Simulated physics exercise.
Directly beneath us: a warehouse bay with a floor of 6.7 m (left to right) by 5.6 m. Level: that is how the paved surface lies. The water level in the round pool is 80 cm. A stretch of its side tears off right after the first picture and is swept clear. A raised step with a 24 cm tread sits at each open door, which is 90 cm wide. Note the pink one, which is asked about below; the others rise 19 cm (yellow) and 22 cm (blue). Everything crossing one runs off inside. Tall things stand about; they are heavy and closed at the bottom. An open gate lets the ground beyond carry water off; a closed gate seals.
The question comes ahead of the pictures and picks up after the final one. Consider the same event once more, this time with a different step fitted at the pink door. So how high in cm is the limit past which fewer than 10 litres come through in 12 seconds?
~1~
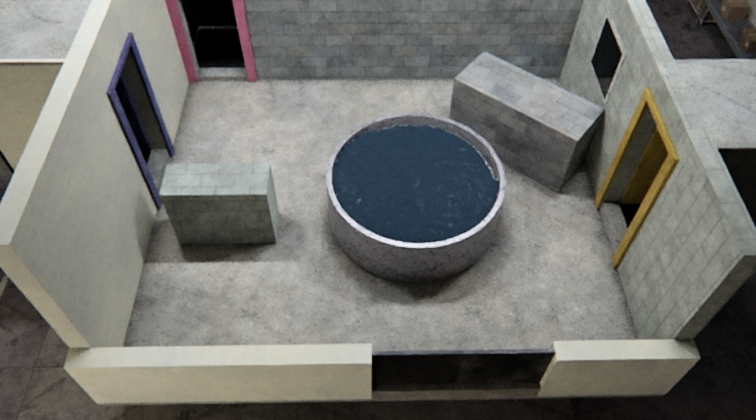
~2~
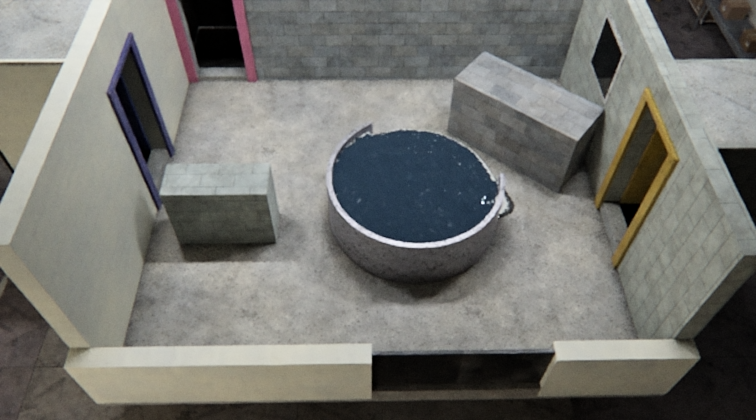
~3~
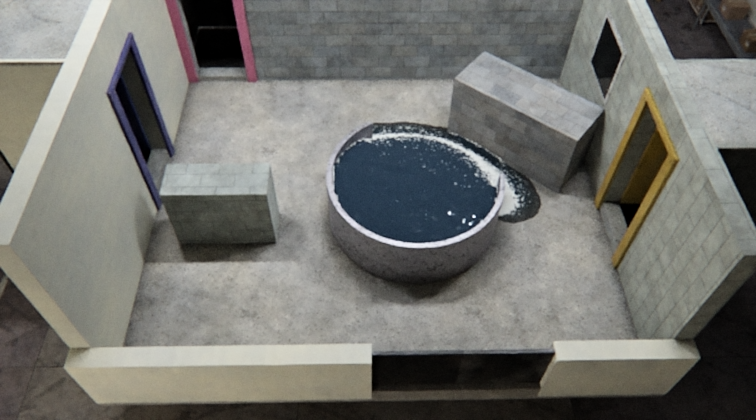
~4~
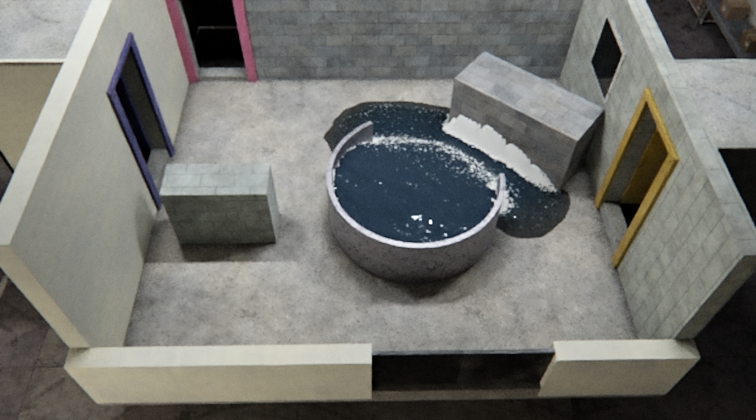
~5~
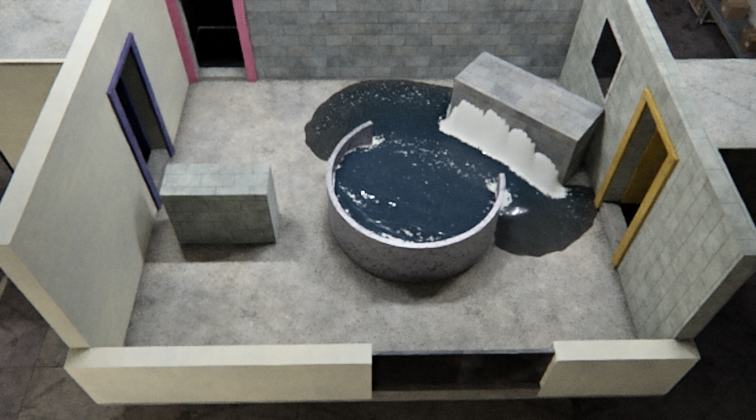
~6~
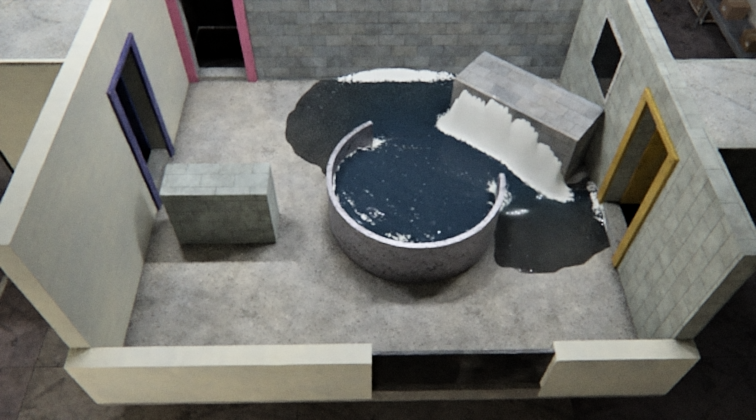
The limit is about 23 cm.
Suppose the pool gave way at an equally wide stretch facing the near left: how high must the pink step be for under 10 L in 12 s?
You'd want it roughly 33 centimetres tall.
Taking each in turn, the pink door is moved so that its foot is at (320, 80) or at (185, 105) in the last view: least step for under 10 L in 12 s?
First place around 21 cm, second around 30 cm.
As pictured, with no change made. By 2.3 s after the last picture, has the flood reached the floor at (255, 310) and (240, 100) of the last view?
Spot one: Bone dry, spot two: Awash.
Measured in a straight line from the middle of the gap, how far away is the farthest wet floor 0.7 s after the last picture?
4.4 m.
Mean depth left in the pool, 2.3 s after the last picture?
Roughly 20 cm.
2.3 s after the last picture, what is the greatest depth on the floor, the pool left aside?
Around 40 centimetres.
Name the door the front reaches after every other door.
That's the blue door.
Then, 0.7 s after the last picture water covers 35 % of the floor, deepest (54 cm) near (482, 152); 3 cm at the pink door, 0 litres in over its 10 cm step.
Then, 2.3 s after the last picture water covers 65 % of the floor, deepest (40 cm) near (576, 135); 16 cm at the pink door, 4 litres in over its 10 cm step.
Then, 11.3 s after the last picture water covers 100 % of the floor, deepest (14 cm) near (642, 355); 12 cm at the pink door, 115 litres in over its 10 cm step.
At the pink door as built, the water peaked near 17 cm, 3.5 s after the last picture.
Run again over the same 12 s with other heights there, 20 litres in over 19 cm, 5 litres over 25.5 cm. The limit of 10 litres is kept from about 23 cm up.
